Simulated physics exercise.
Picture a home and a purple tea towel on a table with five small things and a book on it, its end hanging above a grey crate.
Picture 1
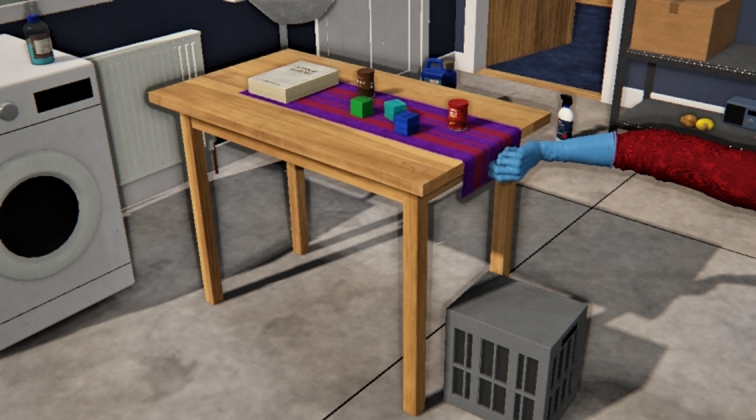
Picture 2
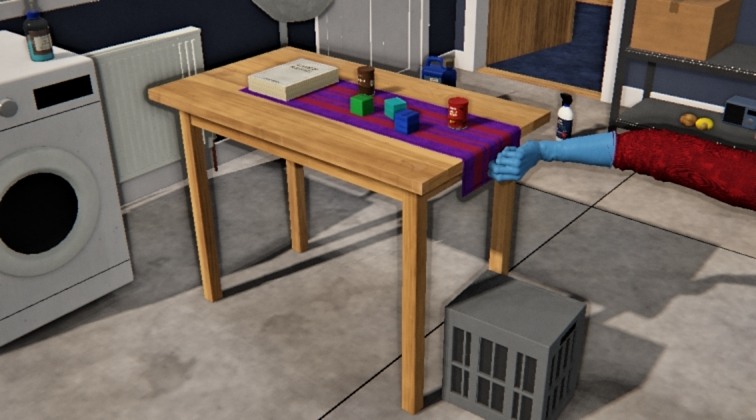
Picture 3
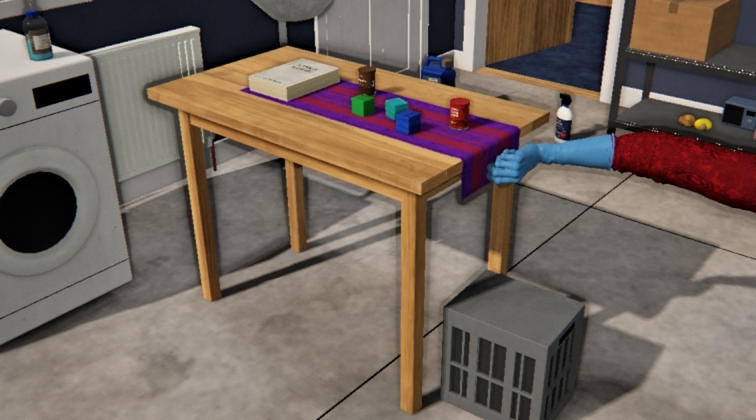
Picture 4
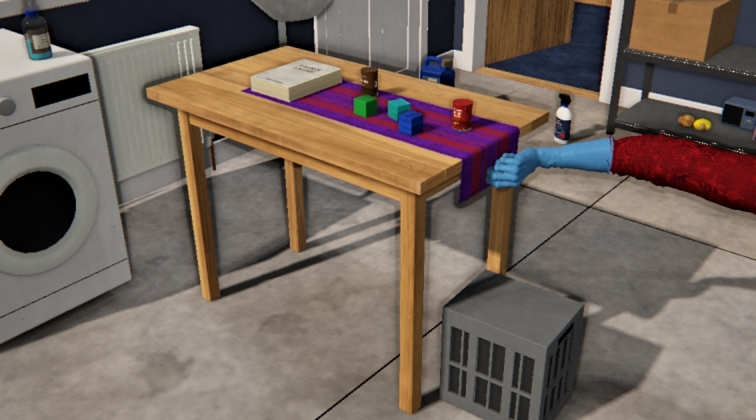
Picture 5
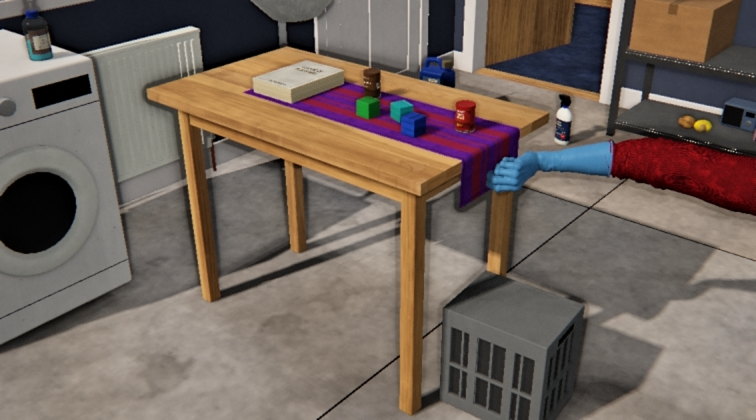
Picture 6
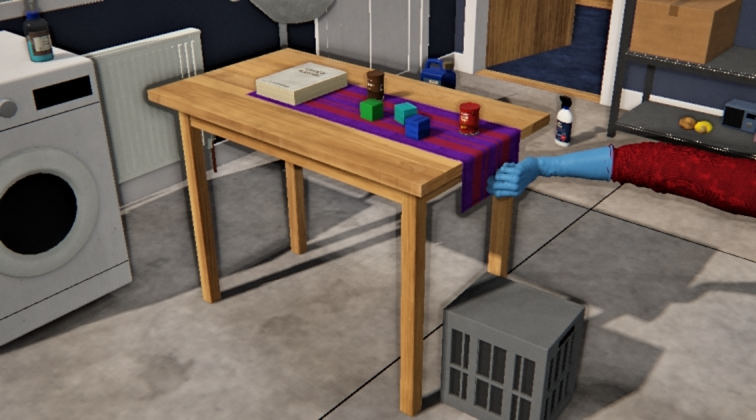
At the start, a blue-gloved hand grips the end of a purple cloth on a wooden table, above a grey crate. The hand slowly draws the cloth slightly downward, and the book, the coloured cubes and the red and brown cans shift a little to the right with it.
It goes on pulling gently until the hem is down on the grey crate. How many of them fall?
Three.
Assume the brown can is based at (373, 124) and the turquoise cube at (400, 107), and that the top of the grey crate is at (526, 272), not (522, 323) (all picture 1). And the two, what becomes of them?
Brown can: Still up. Turquoise cube: Still up.
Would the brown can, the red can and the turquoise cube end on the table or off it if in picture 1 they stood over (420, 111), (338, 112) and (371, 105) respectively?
Brown can dropped, red can kept, turquoise cube kept.
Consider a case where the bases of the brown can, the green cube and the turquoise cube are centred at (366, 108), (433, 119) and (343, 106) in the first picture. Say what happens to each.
Brown can kept, green cube dropped, turquoise cube kept.
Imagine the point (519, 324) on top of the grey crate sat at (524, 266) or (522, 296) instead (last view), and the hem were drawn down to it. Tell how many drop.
The count comes out 1 and 2.
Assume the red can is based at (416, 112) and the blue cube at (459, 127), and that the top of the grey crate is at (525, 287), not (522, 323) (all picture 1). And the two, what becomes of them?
Red can stays, blue cube is gone.
Soon after, hem near (488, 256); red can gone.
Then, hem on the crate; red can, blue cube and turquoise cube gone.
At rest, hem on the crate; red can, blue cube and turquoise cube gone. Over the edge go three.
